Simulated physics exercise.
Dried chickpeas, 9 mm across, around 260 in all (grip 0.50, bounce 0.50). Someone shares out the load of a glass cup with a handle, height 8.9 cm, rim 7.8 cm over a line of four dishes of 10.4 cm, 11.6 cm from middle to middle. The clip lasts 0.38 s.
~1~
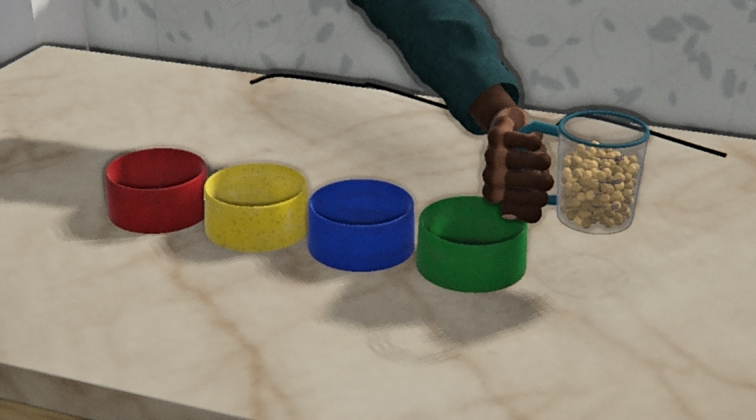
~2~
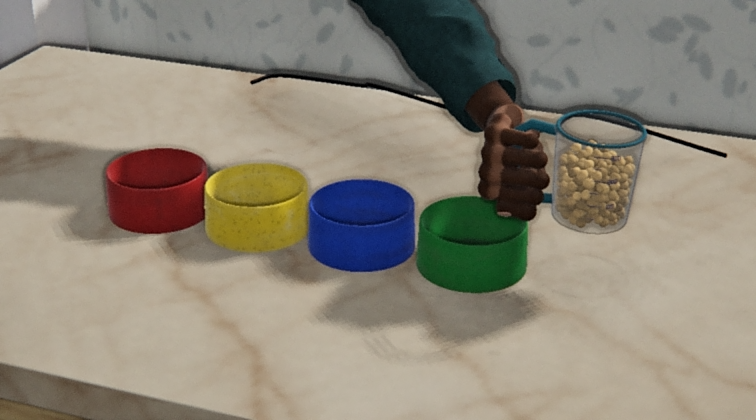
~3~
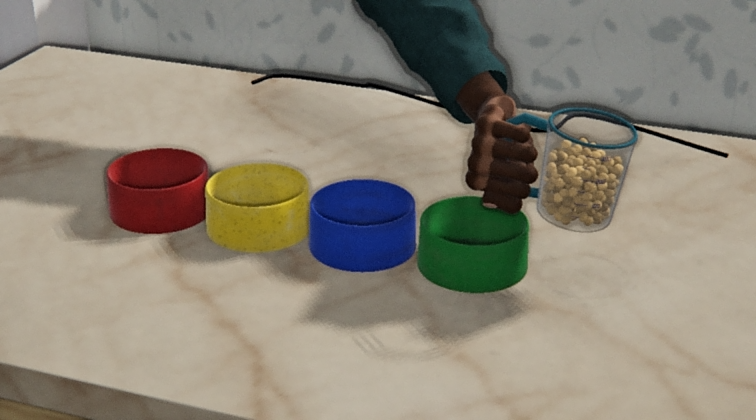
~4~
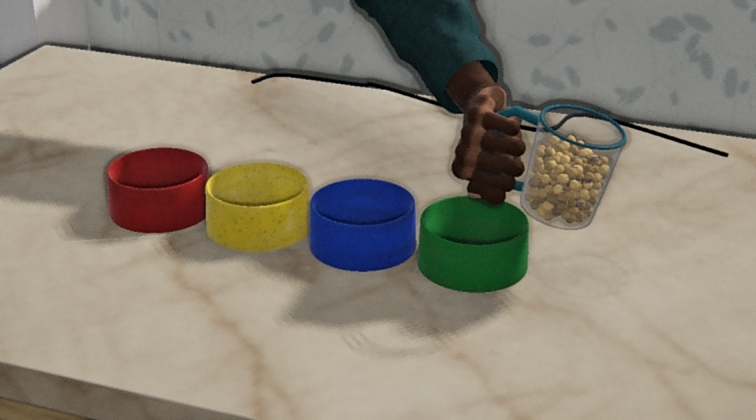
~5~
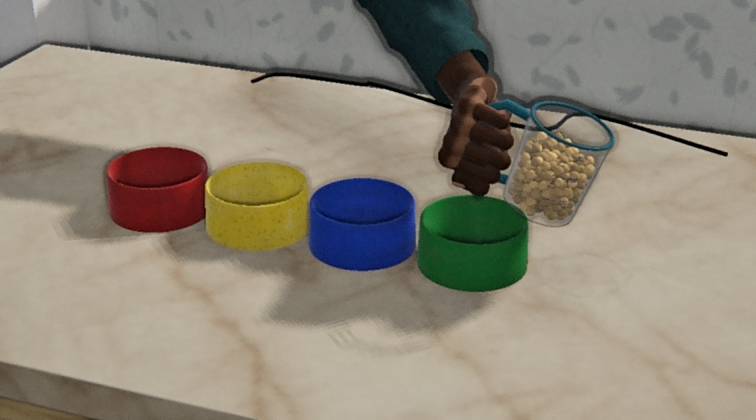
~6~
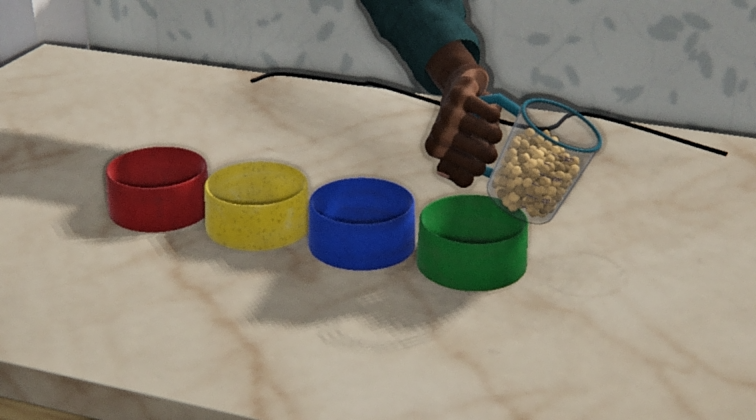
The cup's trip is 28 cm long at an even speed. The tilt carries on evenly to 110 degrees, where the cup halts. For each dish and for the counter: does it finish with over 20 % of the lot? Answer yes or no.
Red dish: No; blue dish: Yes; green dish: No; yellow dish: No; on the counter: No.
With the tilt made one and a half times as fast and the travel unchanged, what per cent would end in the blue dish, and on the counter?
In that case blue 50, counter 10.
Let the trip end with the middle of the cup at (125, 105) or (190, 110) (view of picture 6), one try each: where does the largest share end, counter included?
The winner: Blue; blue.
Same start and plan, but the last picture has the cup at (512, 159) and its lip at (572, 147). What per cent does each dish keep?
Red 0; blue 100; green 0; yellow 0.
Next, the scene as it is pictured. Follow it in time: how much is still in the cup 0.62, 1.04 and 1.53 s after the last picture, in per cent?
In turn: 100, 100, 60.
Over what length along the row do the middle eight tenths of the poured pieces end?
About 6 cm.
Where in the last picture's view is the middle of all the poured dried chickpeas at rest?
At about (367, 227).
Then, 0.62 s after the last picture, tilt 63 degrees; cup holds 100 %.
Then, 1.04 s after the last picture, tilt 92 degrees; cup holds 100 %.
Then, 1.53 s after the last picture, tilt 110 degrees; cup holds 60 %, blue 40 %.
In the end, red 0 %, blue 100 %, green 0 %, yellow 0 %, counter 0 %.
